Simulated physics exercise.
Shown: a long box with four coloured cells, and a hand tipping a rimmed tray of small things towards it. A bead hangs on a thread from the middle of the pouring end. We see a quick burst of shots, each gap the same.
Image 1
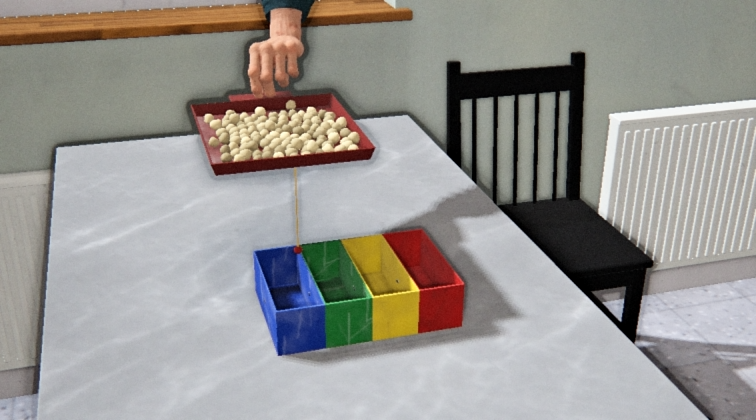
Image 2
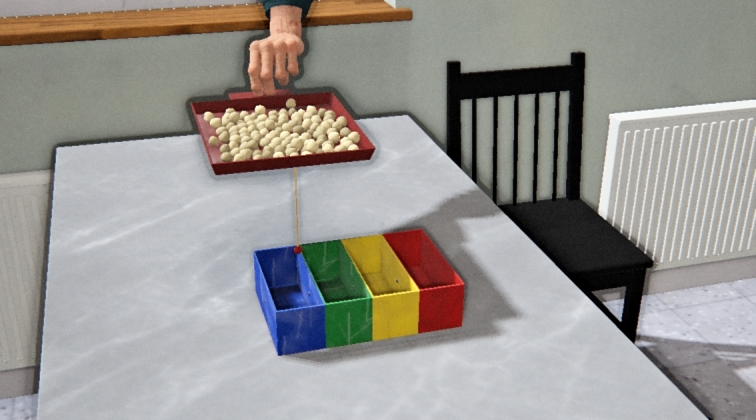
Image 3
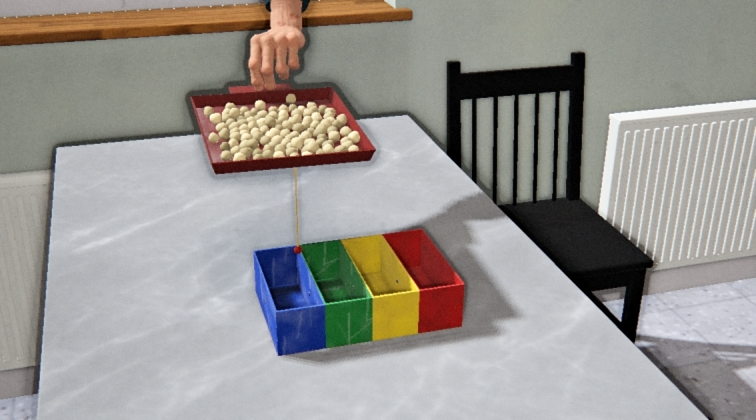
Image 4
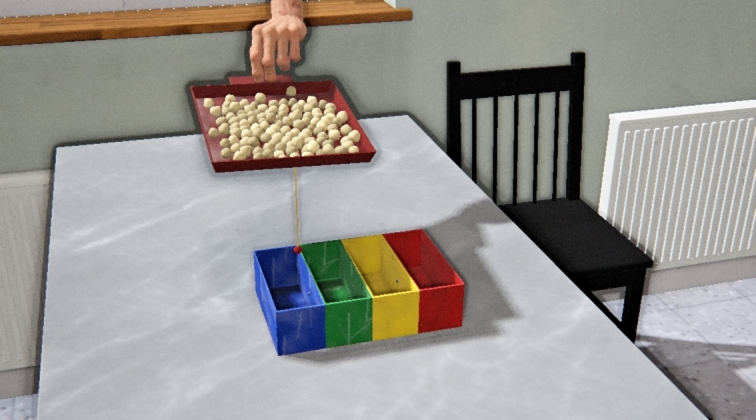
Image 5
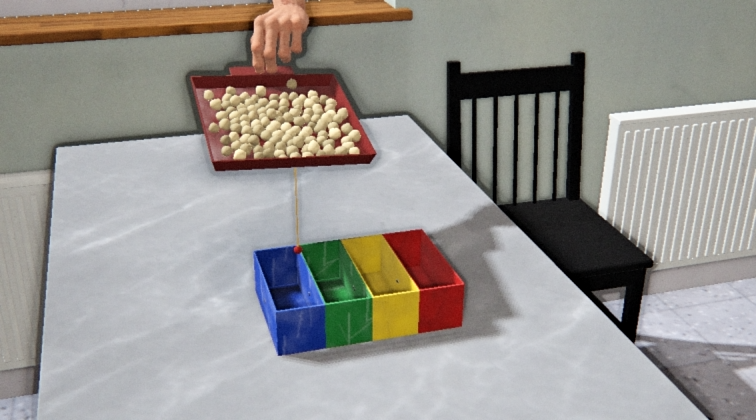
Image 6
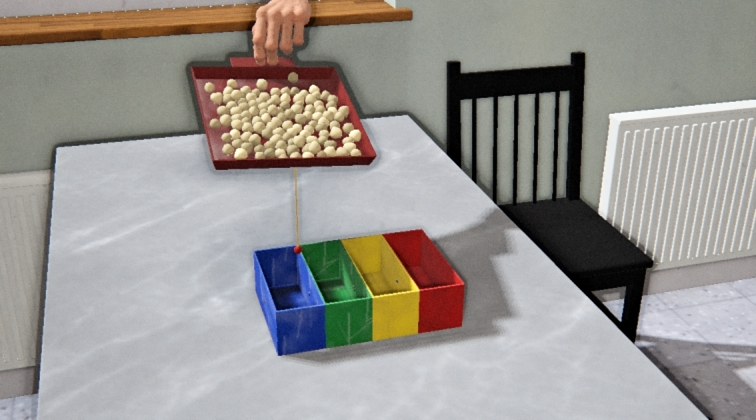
A red rimmed tray of small, round, cream-coloured nuts tilts gradually as a hand raises its far end, its near edge dipping slightly at the right, while a box with blue, green, yellow and red cells stays still on the table.
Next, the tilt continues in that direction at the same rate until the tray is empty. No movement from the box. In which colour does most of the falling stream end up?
Most of the stream ends up in the yellow cell.
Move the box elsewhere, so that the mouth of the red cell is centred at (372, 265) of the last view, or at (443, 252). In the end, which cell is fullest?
First: Red. Second: The green one.
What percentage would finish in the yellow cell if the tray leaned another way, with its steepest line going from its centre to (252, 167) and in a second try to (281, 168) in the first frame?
Lab note: Try 1 = 0 %, try 2 = 0 %.
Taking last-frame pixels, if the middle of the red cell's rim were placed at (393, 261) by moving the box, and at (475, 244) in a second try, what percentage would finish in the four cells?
The first gives 100 %, the second 70 %.
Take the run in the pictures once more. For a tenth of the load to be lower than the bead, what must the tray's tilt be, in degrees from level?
75 degrees.
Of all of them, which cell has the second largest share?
Second place goes to the cell in green.
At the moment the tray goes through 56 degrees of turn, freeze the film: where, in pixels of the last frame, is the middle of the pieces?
Roughly at (308, 119).
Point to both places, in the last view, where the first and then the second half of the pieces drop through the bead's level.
First part (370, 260), rest (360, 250).
Just after the last frame, tray tipped steeply; every one on the tray.
A moment on, tray tipped right over; roughly a quarter on the tray; roughly a third in the yellow cell; roughly a quarter in the green cell; about a tenth in the blue cell; just a few in the red cell; roughly a quarter falling or outside the box.
Further on, tray tipped past a quarter turn; roughly half in the yellow cell; roughly a third in the green cell; about a tenth in the blue cell; about a tenth in the red cell; about a tenth falling or outside the box.
When it is over, tray tipped past a quarter turn; roughly half in the yellow cell; roughly a third in the green cell; about a tenth in the blue cell; about a tenth in the red cell; about a tenth outside the box.
